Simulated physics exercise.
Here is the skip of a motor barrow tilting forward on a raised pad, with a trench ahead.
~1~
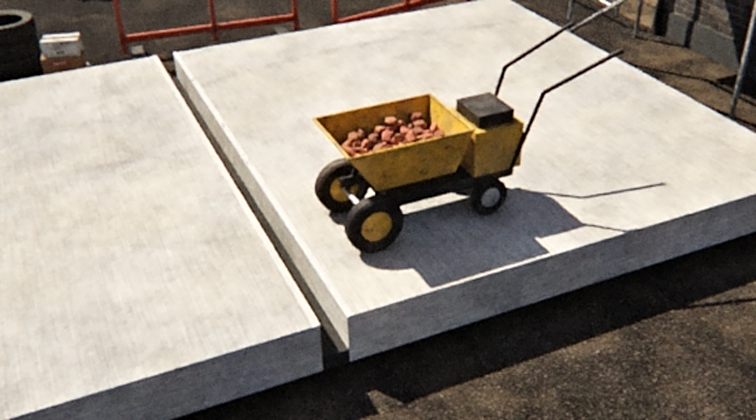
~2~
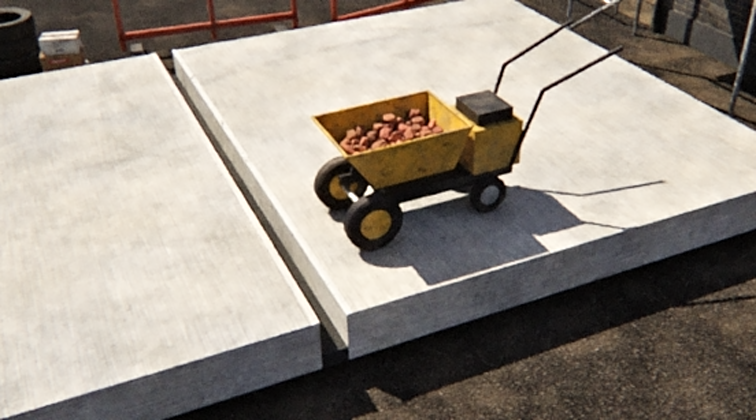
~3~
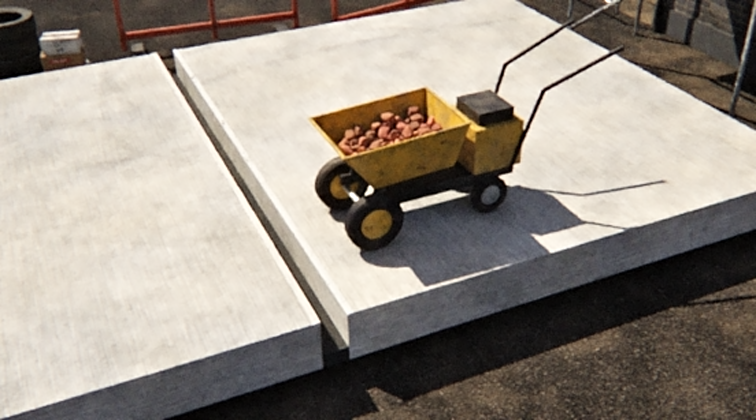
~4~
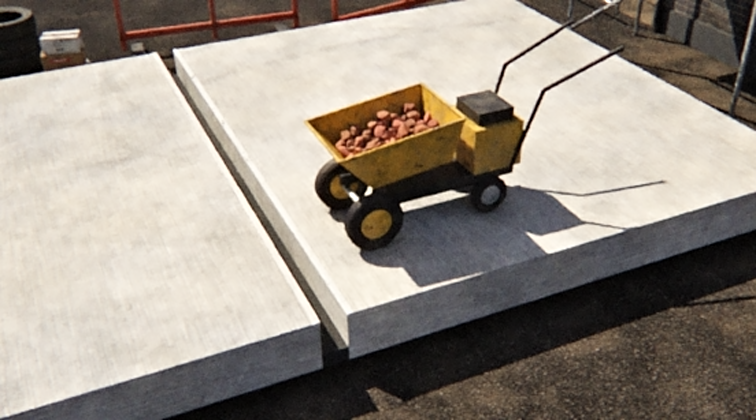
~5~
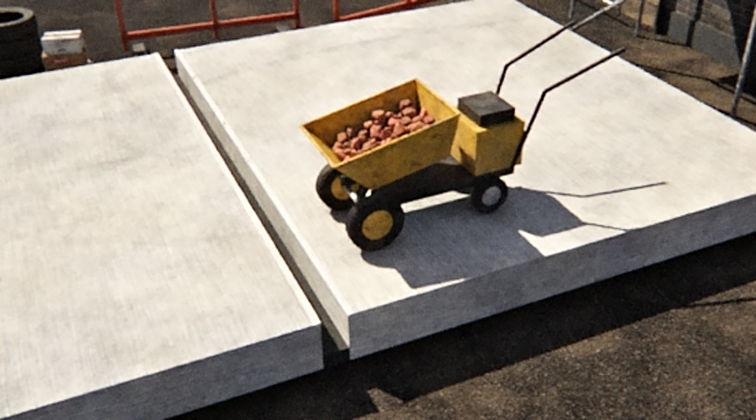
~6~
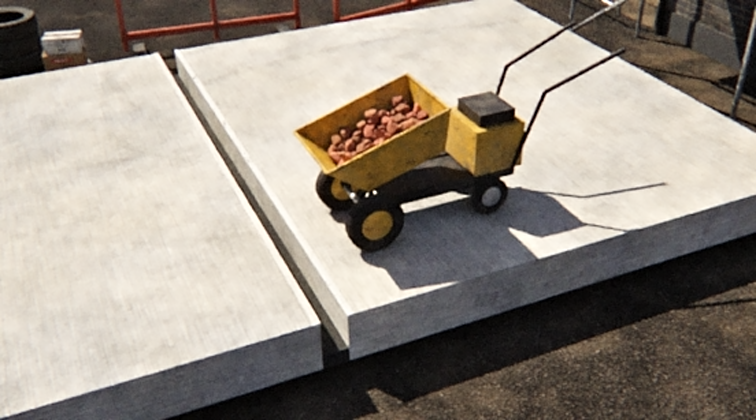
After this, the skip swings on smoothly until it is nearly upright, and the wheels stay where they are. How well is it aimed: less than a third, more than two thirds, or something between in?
In the trench: Under a third.
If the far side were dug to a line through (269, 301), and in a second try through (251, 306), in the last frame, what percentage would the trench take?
The first gives 90 %, the second 100 %.
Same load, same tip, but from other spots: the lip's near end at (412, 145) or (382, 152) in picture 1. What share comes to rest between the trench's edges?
The first gives 40 %, the second 70 %.
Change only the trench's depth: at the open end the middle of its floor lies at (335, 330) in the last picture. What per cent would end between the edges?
Roughly 10 in a hundred.
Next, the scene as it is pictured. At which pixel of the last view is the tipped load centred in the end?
Around (251, 252).
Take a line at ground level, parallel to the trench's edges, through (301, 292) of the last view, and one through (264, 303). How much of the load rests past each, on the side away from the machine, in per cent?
The first gives 70 %, the second 30 %.
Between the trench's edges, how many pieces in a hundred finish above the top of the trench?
Close to 20 per cent.
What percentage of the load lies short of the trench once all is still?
About 0 per cent.
Soon, skip tipped steeply; all in the skip.
A while on, skip tipped right over; about two thirds in the skip; a stray few in or heaped over the trench; about a quarter beyond it; a stray few falling.
Towards the end, skip tipped right over; about a quarter in the skip; a small part in or heaped over the trench; about two thirds beyond it.
Finally, skip tipped right over; about a quarter in the skip; a small part in or heaped over the trench; about two thirds beyond it.
